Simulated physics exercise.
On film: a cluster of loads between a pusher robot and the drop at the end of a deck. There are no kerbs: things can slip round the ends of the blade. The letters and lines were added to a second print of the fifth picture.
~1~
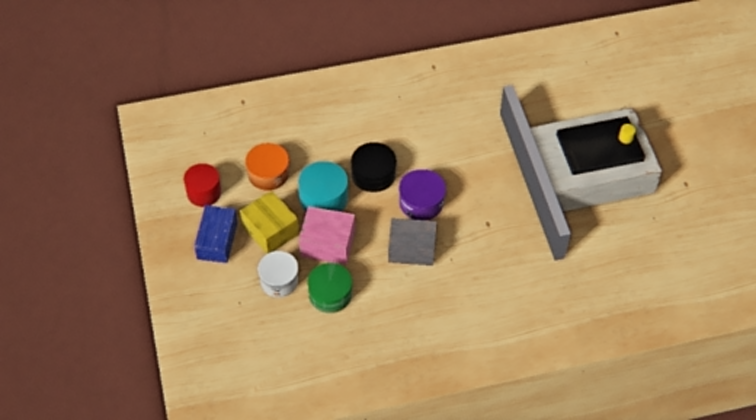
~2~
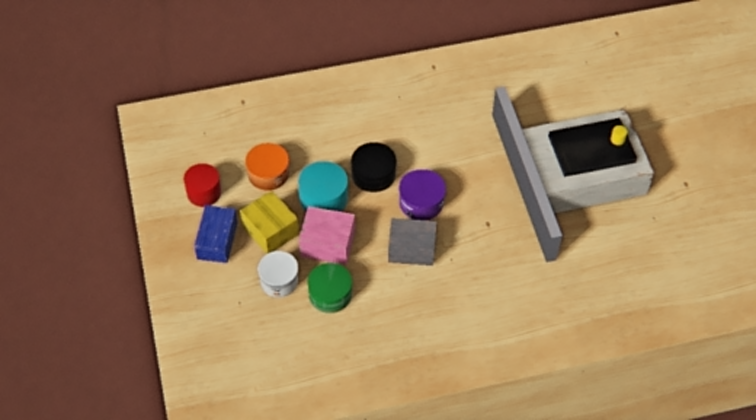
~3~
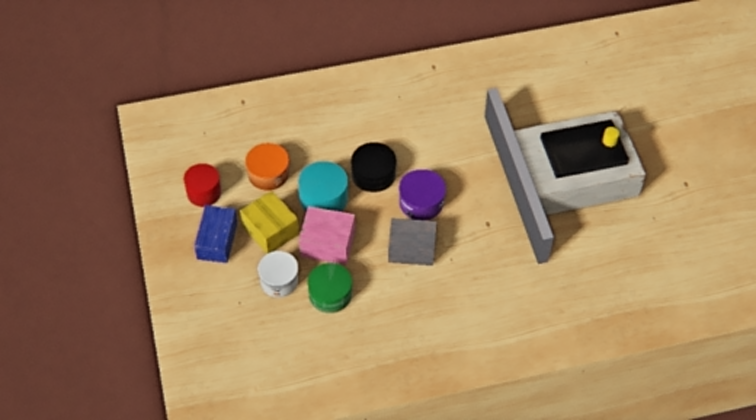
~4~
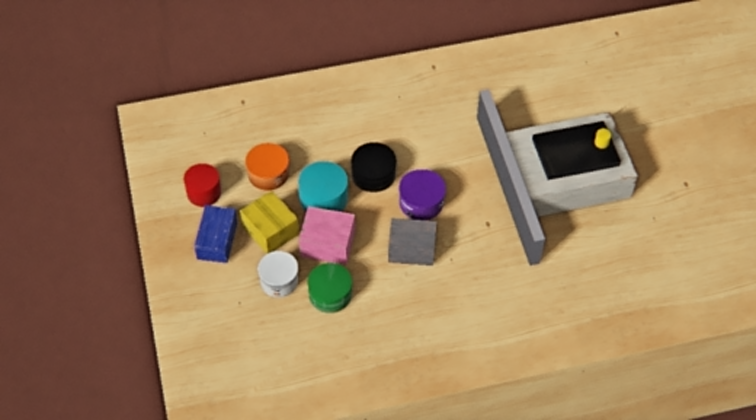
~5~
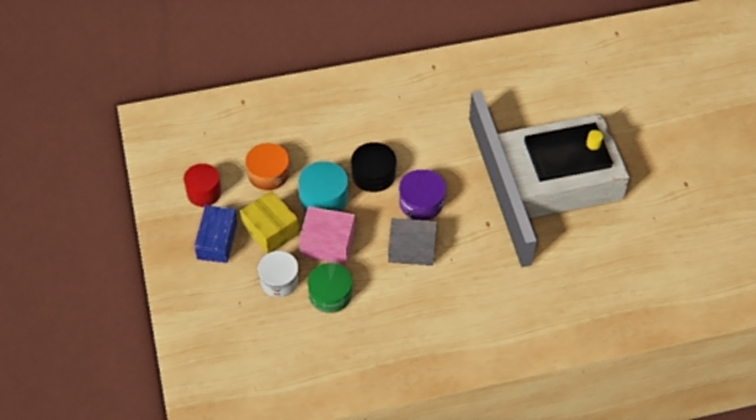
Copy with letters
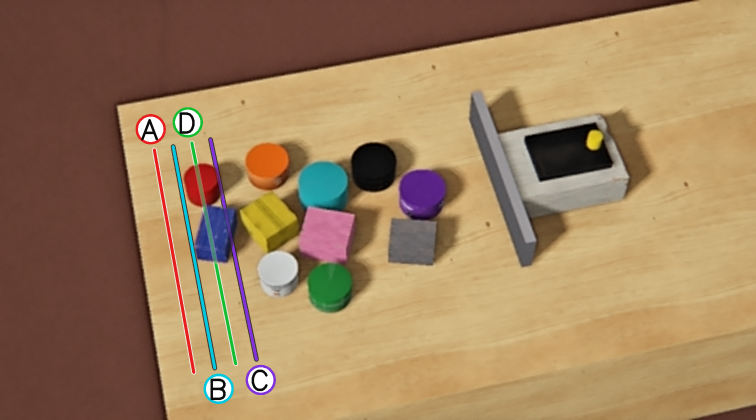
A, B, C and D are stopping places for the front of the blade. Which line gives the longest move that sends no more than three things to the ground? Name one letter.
D.
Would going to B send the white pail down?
Yes.
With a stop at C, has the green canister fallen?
No.
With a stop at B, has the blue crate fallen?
Yes.
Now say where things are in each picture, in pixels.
The first picture shows yellow box (270, 222); green canister (330, 288); white pail (279, 275).
The second picture shows robot (587, 147); orange pail (268, 167).
The third picture shows robot (578, 149); red canister (203, 185).
The fourth picture shows robot (570, 150); grey crate (413, 242).
The fifth picture shows robot (562, 152); black canister (373, 167); purple pail (422, 195); yellow box (270, 222).
On the marked copy, A at (173, 255); B at (193, 251); C at (232, 243); D at (213, 247).
With D. Early on, robot (461, 172); black canister (361, 170); grey crate (385, 249).
Further on, robot (359, 192); blue crate (172, 259); yellow box (197, 233).
At the end, robot (276, 208); yellow box over the edge; blue crate over the edge; two fallen.
As for the rest, A drops six; B drops six; C is within the limit but short.
